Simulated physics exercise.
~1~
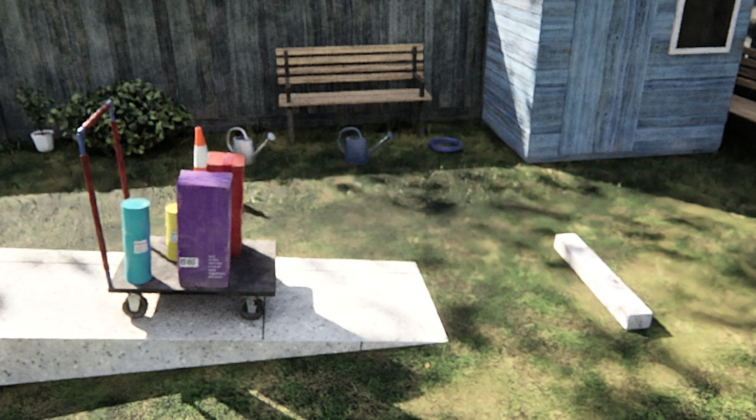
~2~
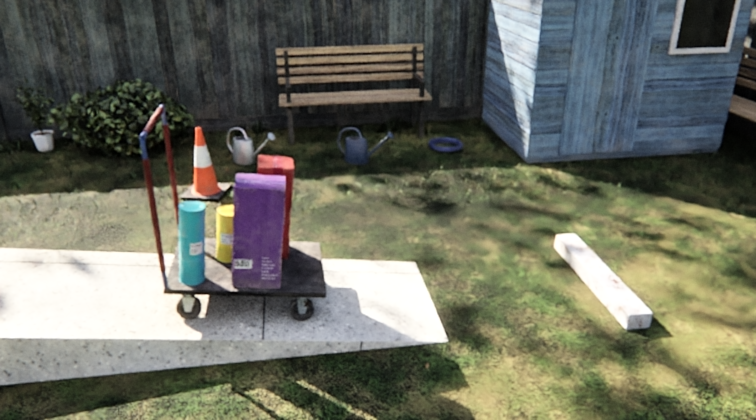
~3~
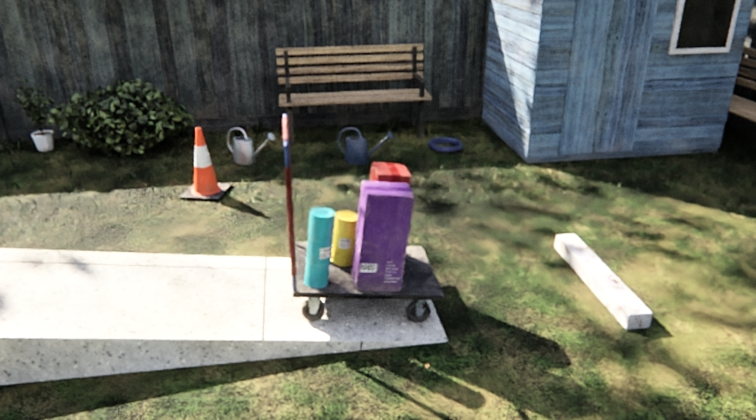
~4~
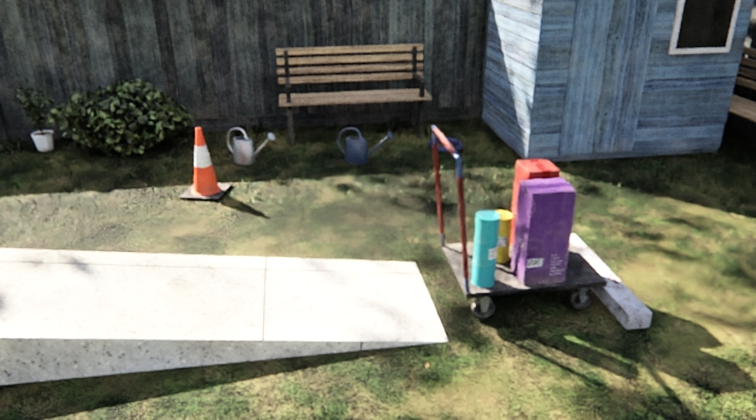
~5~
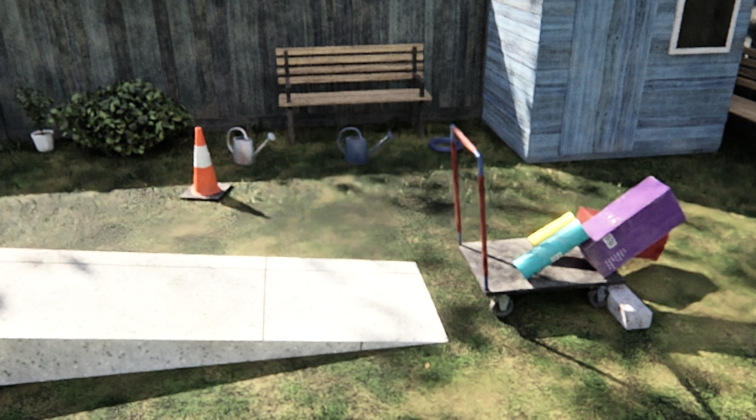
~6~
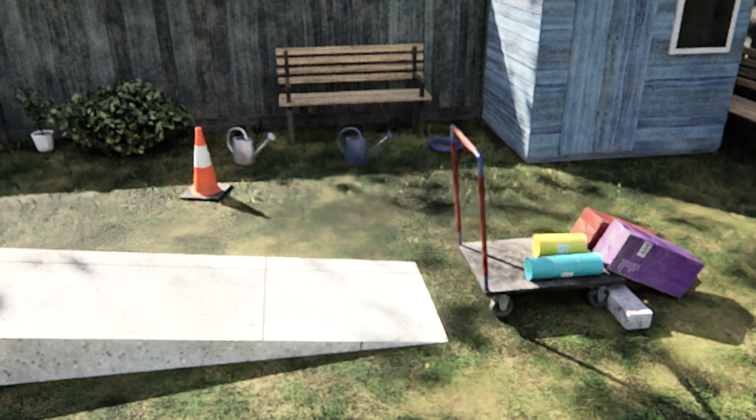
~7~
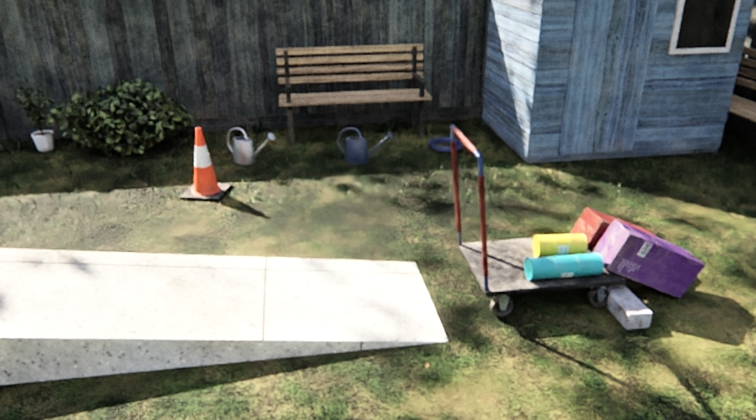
A loaded trolley rolls right into a kerb, toppling two canisters aboard and two boxes off.
